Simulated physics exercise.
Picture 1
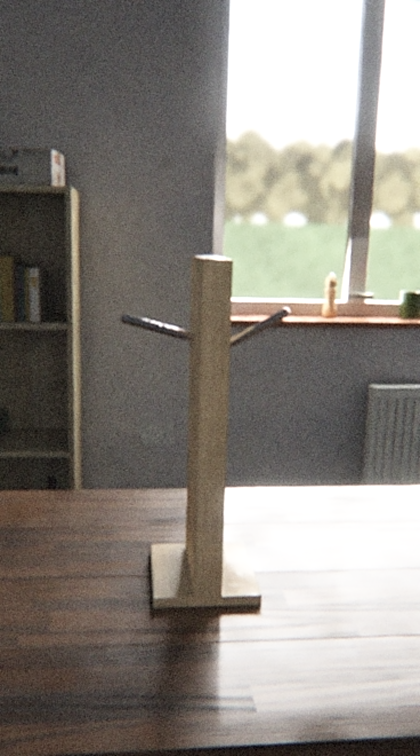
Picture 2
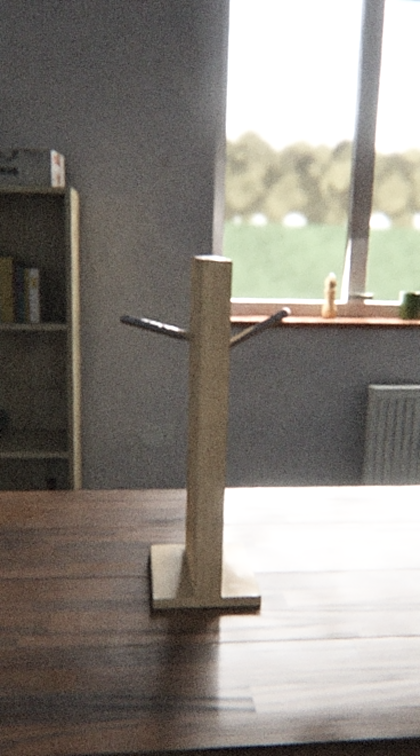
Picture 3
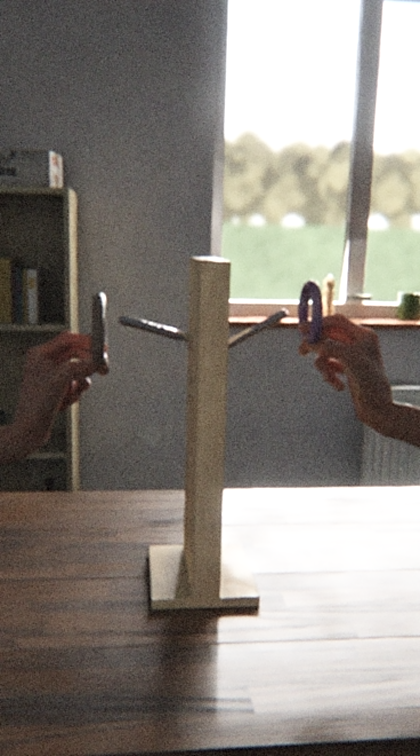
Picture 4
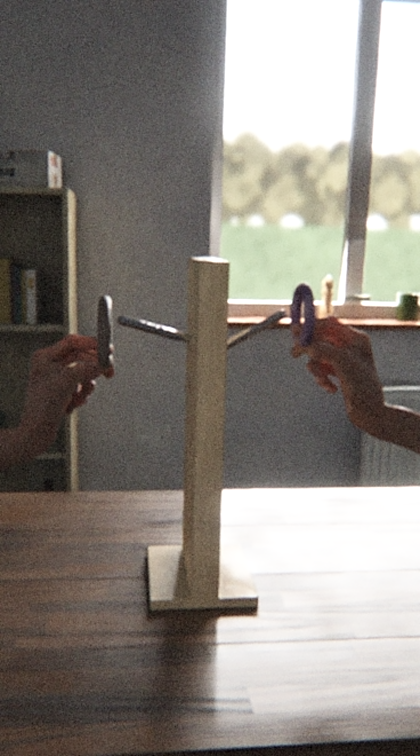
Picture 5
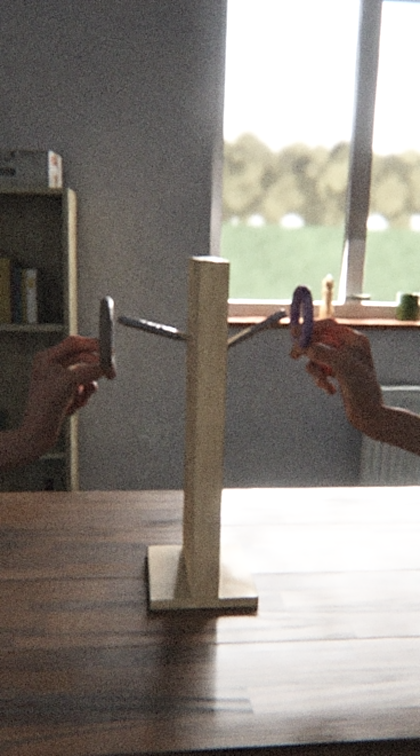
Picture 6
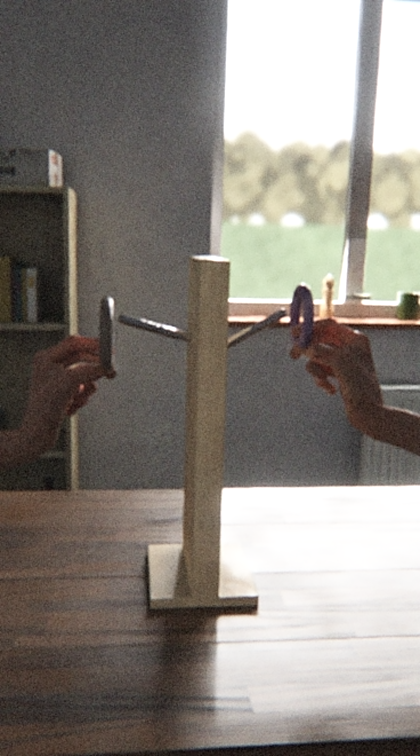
Two hands appear at the left and right edges of a dim room, seen from the front across a dark wooden table, with a bright window, a radiator and a bookshelf behind. A pale wooden post with two dark angled pegs stands on the table, empty at first, before the hands hold up a greyish-brown ring at left and a purple one at right. Both rings shift slightly inward near the peg tips, then barely move.
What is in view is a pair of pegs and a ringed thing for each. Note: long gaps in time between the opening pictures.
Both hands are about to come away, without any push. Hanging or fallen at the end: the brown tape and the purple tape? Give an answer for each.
Finally the brown tape comes down, while the purple tape comes down.
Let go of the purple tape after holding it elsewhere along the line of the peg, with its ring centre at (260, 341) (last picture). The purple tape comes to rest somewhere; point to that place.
At rest at (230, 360).
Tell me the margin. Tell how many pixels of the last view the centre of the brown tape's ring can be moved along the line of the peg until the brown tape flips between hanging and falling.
Some 12 pixels, rightward.
Then, 0.16 s later than the last frame, brown tape dropping near (107, 389); purple tape dropping near (299, 371).
Then, 0.24 s later than the last frame, brown tape dropping near (107, 482); purple tape dropping near (294, 462).
When it is over, the brown tape falls off, near (107, 551); the purple tape falls off, near (289, 550).
